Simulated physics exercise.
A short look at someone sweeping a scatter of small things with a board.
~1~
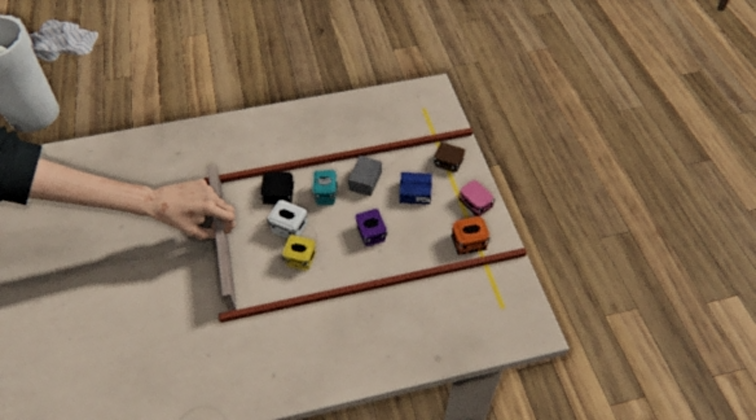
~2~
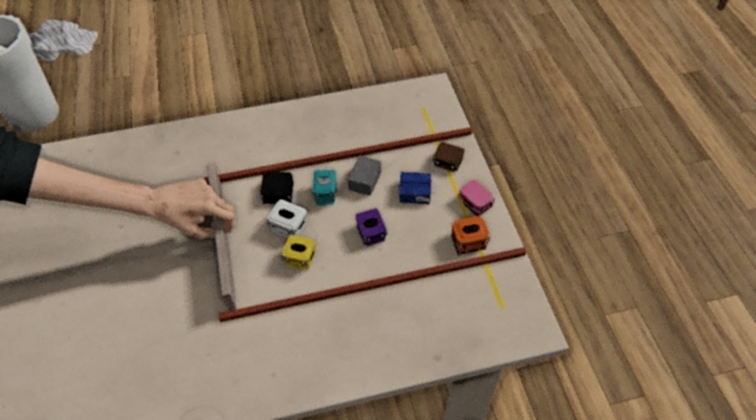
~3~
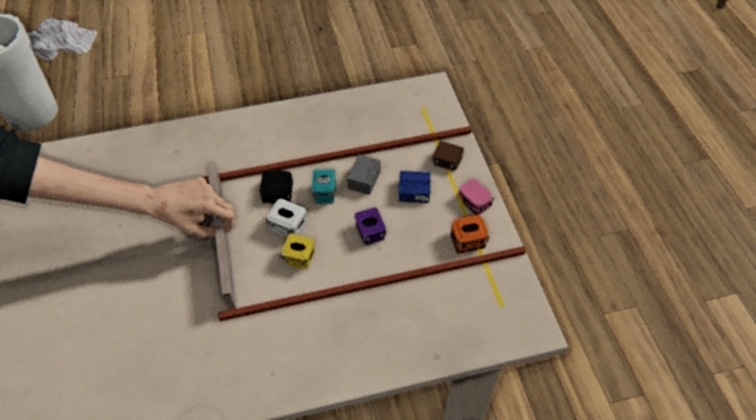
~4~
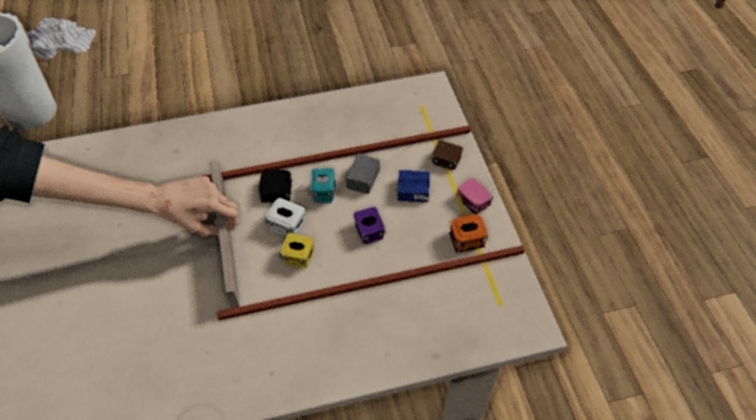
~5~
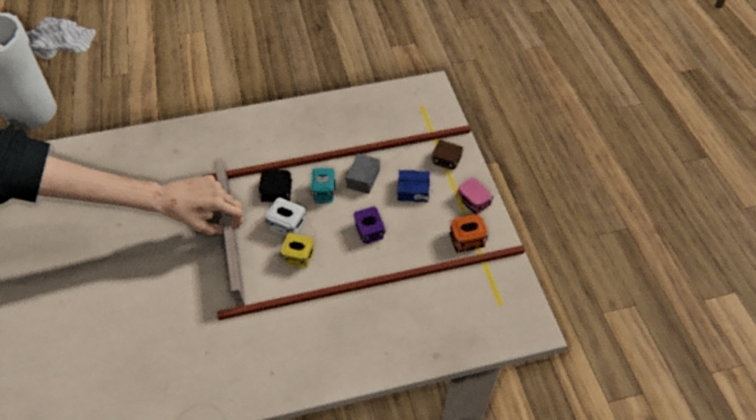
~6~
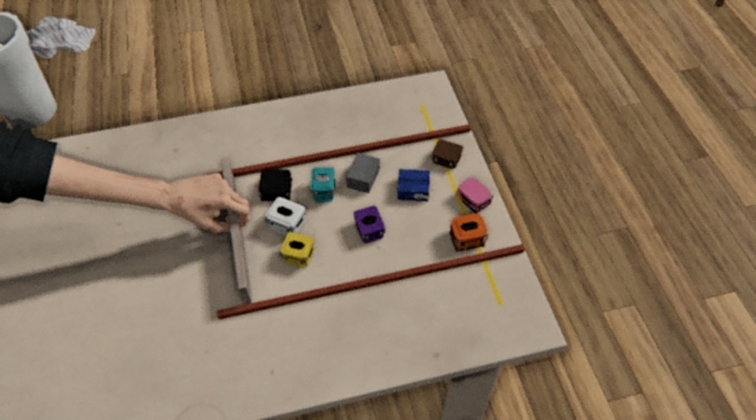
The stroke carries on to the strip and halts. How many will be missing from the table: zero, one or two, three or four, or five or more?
In the end the number that fall off is three or four.
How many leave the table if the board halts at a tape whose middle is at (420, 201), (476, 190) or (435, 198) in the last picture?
The counts: 1, 6 and 1.
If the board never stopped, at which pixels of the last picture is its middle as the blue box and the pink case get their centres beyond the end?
For the blue box at (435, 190), for the pink case at (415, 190).
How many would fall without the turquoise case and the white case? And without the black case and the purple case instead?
The counts: 3 and 2.
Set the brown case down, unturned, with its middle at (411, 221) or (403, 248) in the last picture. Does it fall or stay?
The brown case falls; holds on.
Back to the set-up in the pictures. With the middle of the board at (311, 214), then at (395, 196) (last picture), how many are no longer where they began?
At the one place 5, at the other 9.
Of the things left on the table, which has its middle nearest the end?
Foremost is the purple case.
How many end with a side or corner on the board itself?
The number is 3.
Early on, none off yet; pink case at rest near (474, 196); brown case at rest near (447, 155); orange case at rest near (468, 232).
A while later, none off yet; pink case travelled about its own width near (496, 202); brown case at rest near (447, 155); orange case at rest near (470, 232).
Finally, the number that fall off is three or four; lost, grey block, blue box, brown case and pink case.
